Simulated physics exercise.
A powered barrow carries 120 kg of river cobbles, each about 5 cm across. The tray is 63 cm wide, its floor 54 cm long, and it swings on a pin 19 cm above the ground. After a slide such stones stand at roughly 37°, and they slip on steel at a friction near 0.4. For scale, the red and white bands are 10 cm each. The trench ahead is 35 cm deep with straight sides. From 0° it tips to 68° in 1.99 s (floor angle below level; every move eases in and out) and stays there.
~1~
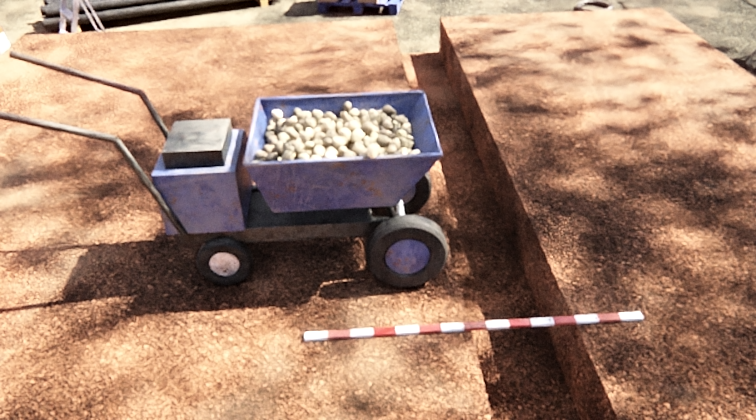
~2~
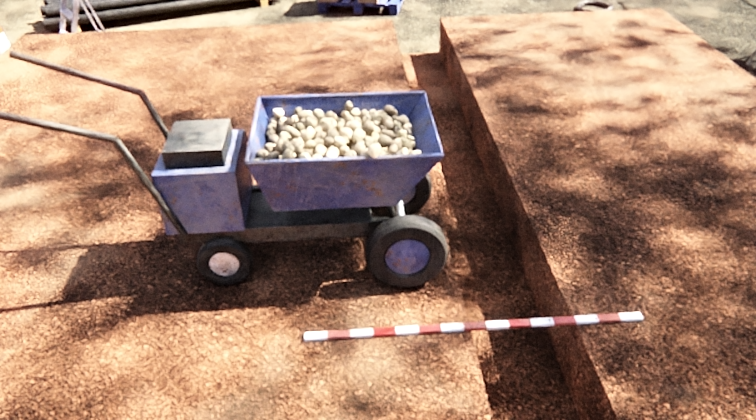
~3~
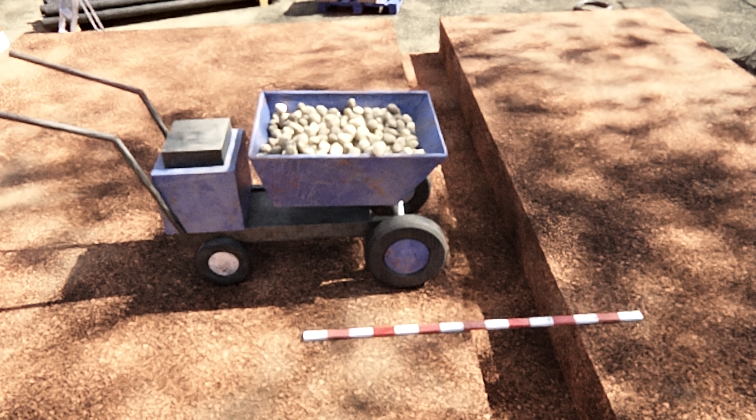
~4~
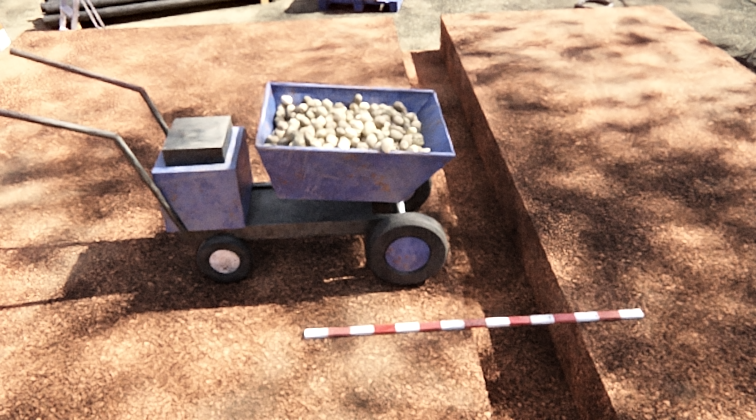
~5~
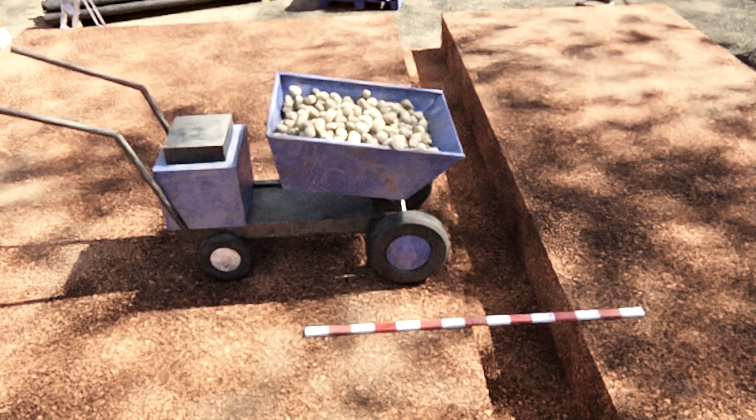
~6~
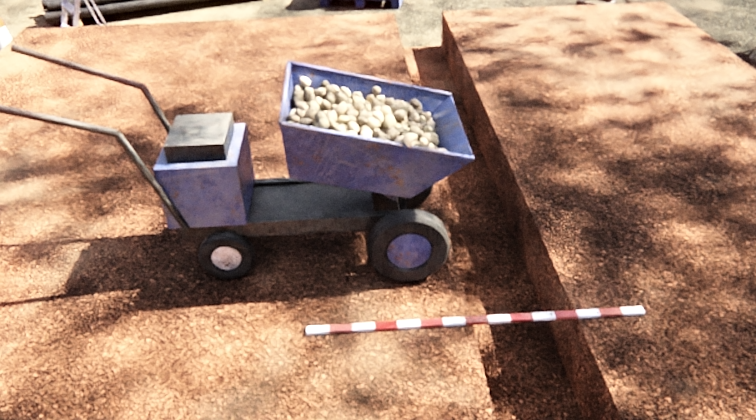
A blue powered barrow loaded with pale cobbles stood beside a straight-sided trench, and its tray slowly tilted, the left end rising while the stones stayed heaped inside and the wheels stayed put.
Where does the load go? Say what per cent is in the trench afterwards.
Some 66 per cent of it.
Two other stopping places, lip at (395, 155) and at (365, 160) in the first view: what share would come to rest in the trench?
First some 100, then 100 per cent.
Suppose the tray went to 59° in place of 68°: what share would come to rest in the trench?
Then about 40 per cent.
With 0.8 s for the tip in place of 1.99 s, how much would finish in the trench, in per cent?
In that case some 50 per cent.
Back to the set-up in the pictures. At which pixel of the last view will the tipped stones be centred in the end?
Their middle is at about (524, 269).
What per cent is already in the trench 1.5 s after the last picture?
About 20 per cent by then.
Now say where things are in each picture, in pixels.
In the first picture, lip at (442, 155), floor tilted 0°, highest stones at (330, 124).
In the second picture, lip at (443, 156), floor tilted 1°, highest stones at (332, 124).
In the third picture, lip at (447, 156), floor tilted 3°, highest stones at (327, 123).
In the fourth picture, lip at (455, 156), floor tilted 6°, highest stones at (323, 115).
In the fifth picture, the tray is at 10°, its lip at (464, 156); the top of the load is at (323, 108).
In the sixth picture, the tray is at 15°, its lip at (474, 159); the top of the load is at (314, 98).
Then, 0.9 s after the last picture the floor is at 57°, 99 % in the tray, 1 % in the trench; the foremost stones are at (528, 195).
Then, 1.5 s after the last picture the floor is at 68°, 57 % in the tray, 20 % in the trench, 23 % past the trench; the foremost stones are at (619, 234).
Then, 1.8 s after the last picture the floor is at 68°, 35 % in the tray, 31 % in the trench, 34 % past the trench; the foremost stones are at (646, 219).
Then, 3.8 s after the last picture the floor is at 68°, 0 % in the tray, 66 % in the trench, 34 % past the trench; the foremost stones are at (659, 210).
